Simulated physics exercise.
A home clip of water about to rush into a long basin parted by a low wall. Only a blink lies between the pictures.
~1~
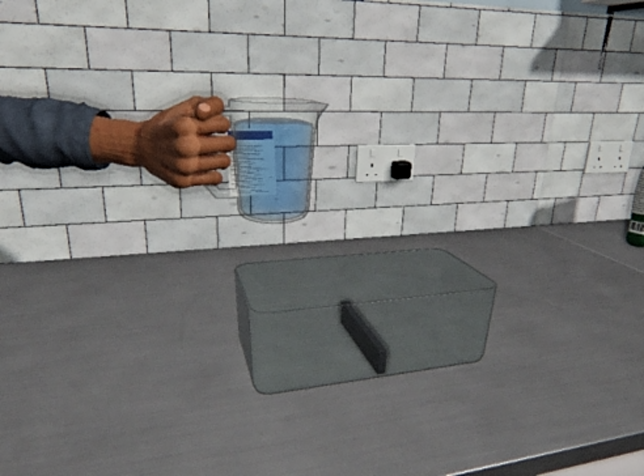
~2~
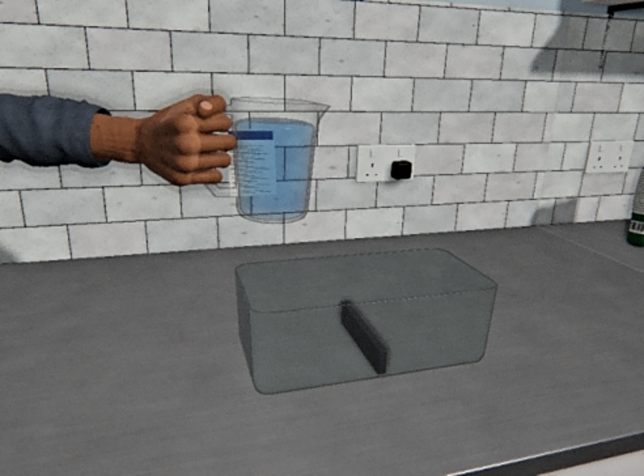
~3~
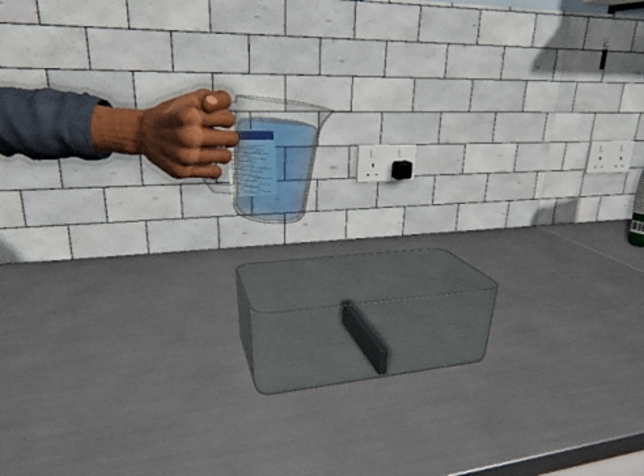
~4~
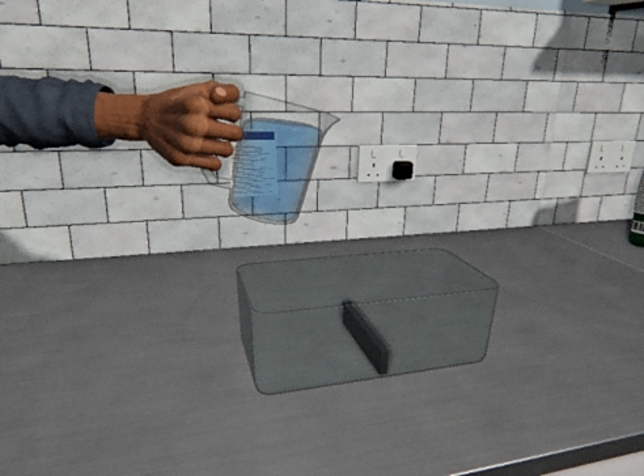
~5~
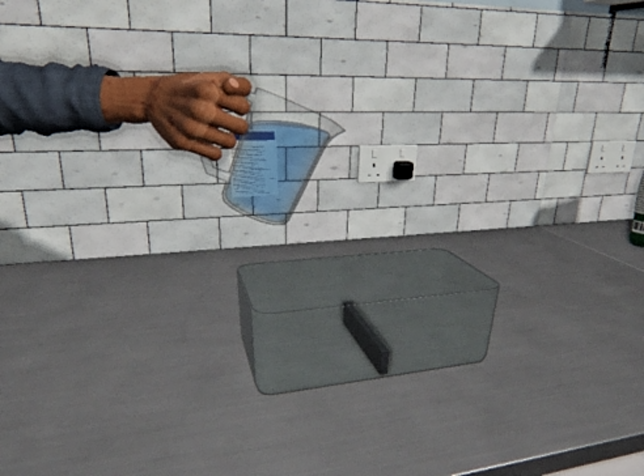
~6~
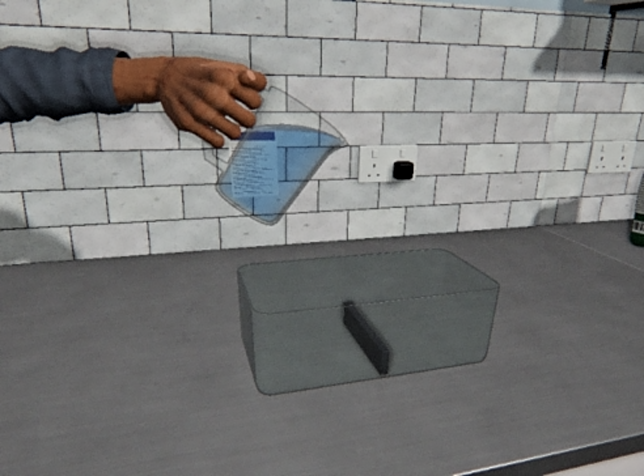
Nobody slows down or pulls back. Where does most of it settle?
The right part.
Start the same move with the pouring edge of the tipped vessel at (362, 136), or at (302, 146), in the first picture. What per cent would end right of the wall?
First some 90, then 15 per cent.
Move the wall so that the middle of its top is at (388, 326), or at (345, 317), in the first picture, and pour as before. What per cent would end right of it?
The first gives 15 %, the second 95 %.
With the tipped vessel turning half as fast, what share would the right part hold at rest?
Near 80 %.
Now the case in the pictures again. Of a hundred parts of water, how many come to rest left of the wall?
About 25 per cent.
A moment on, the tilt is 99° and 60 per cent is still to pour, 0 is left of the wall and 13 right of it.
Next, the tilt is 111° and 13 per cent is still to pour, 17 is left of the wall and 49 right of it.
Then the tilt is 111° and 1 per cent is still to pour, 24 is left of the wall and 71 right of it.
Later the tilt is 111° and 0 per cent is still to pour, 26 is left of the wall and 71 right of it.
In the end 26 per cent lies left of the wall, 71 right of it and 3 outside.
